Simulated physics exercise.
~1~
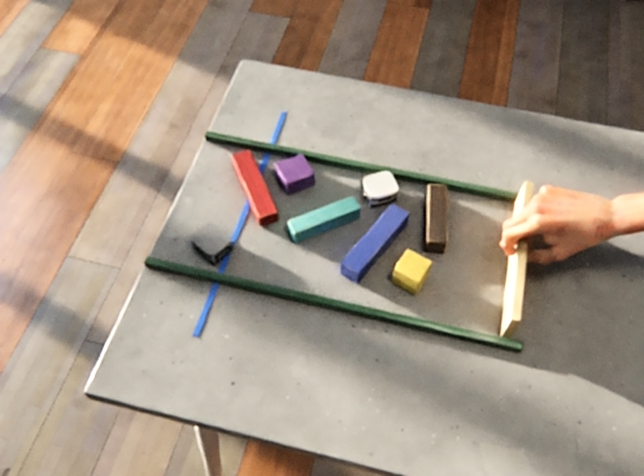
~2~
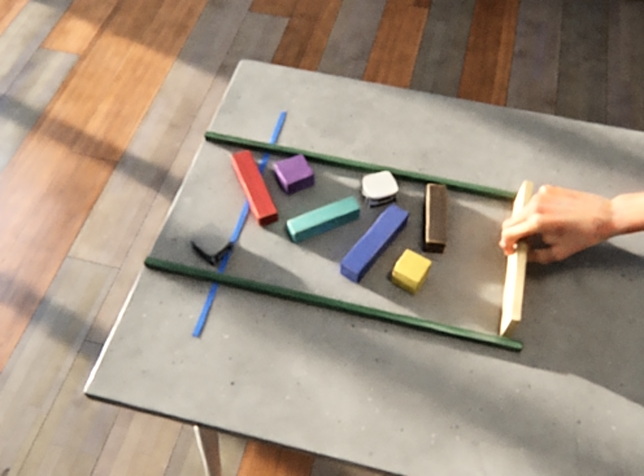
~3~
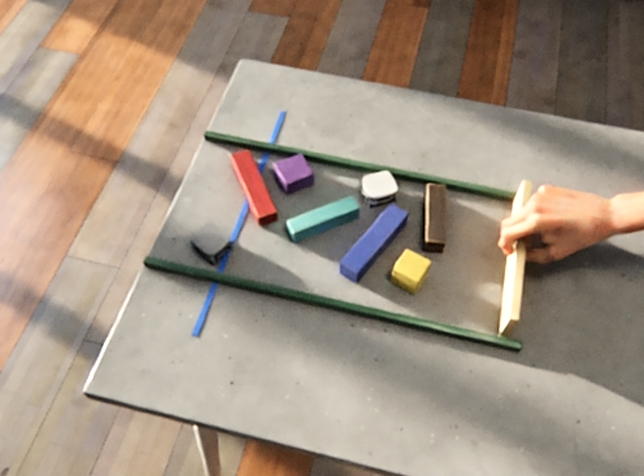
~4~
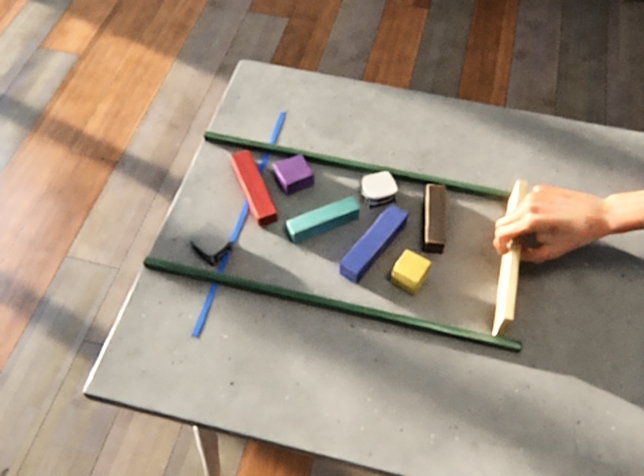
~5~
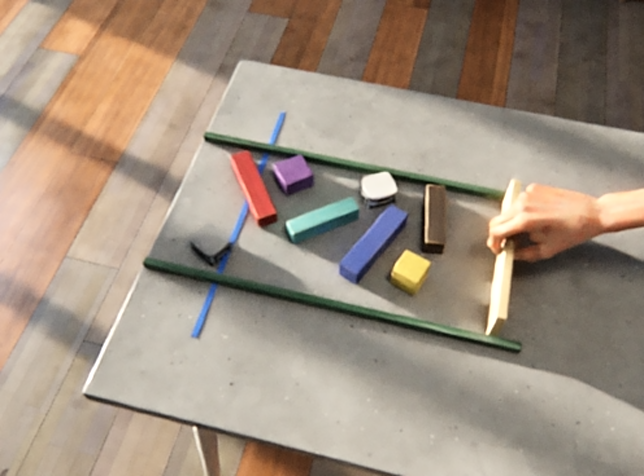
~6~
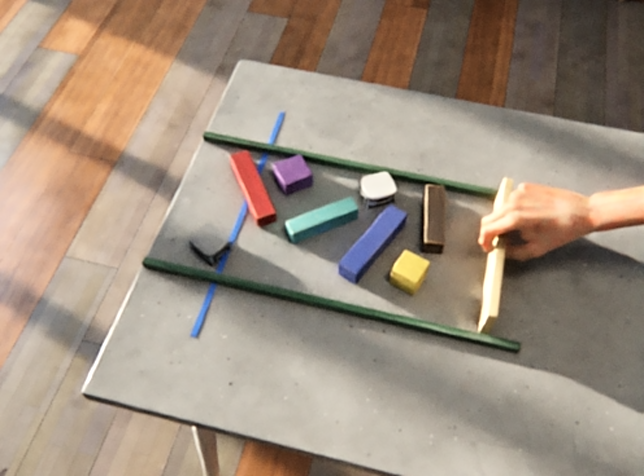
A hand slid an upright wooden board slightly to the left between two green rails on a grey table, while the scattered colourful blocks and bars and the small dark object stayed still.
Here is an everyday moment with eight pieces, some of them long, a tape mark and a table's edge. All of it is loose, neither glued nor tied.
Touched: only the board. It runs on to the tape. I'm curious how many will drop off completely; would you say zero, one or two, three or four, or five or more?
I would say one or two.
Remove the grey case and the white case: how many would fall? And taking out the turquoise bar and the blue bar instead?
Counts - first: 0; second: 0.
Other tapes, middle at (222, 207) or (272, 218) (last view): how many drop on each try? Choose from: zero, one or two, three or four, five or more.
For the first tape the count would be three to four, for the second none at all.
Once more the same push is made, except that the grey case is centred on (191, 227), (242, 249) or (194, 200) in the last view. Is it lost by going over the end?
The grey case survives; does not fall; falls.
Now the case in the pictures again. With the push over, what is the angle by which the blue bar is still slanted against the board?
Close to 5°.
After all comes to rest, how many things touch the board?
Looks like 2 of them, all told.
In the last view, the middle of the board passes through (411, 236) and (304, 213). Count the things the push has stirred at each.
The first count is 3, and then it's 7.
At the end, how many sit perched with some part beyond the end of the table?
So the number is 2.
Soon after, none off yet; grey case at rest near (210, 244); red stick at rest near (253, 188); purple block at rest near (293, 175).
After that, none off yet; grey case at rest near (210, 244); red stick at rest near (253, 188); purple block moving near (286, 173).
And then, none off yet; grey case displaced a little near (195, 242); red stick displaced a little near (206, 176); purple block displaced well along near (234, 157).
In the end, the number that fall off is one or two; gone, red stick.
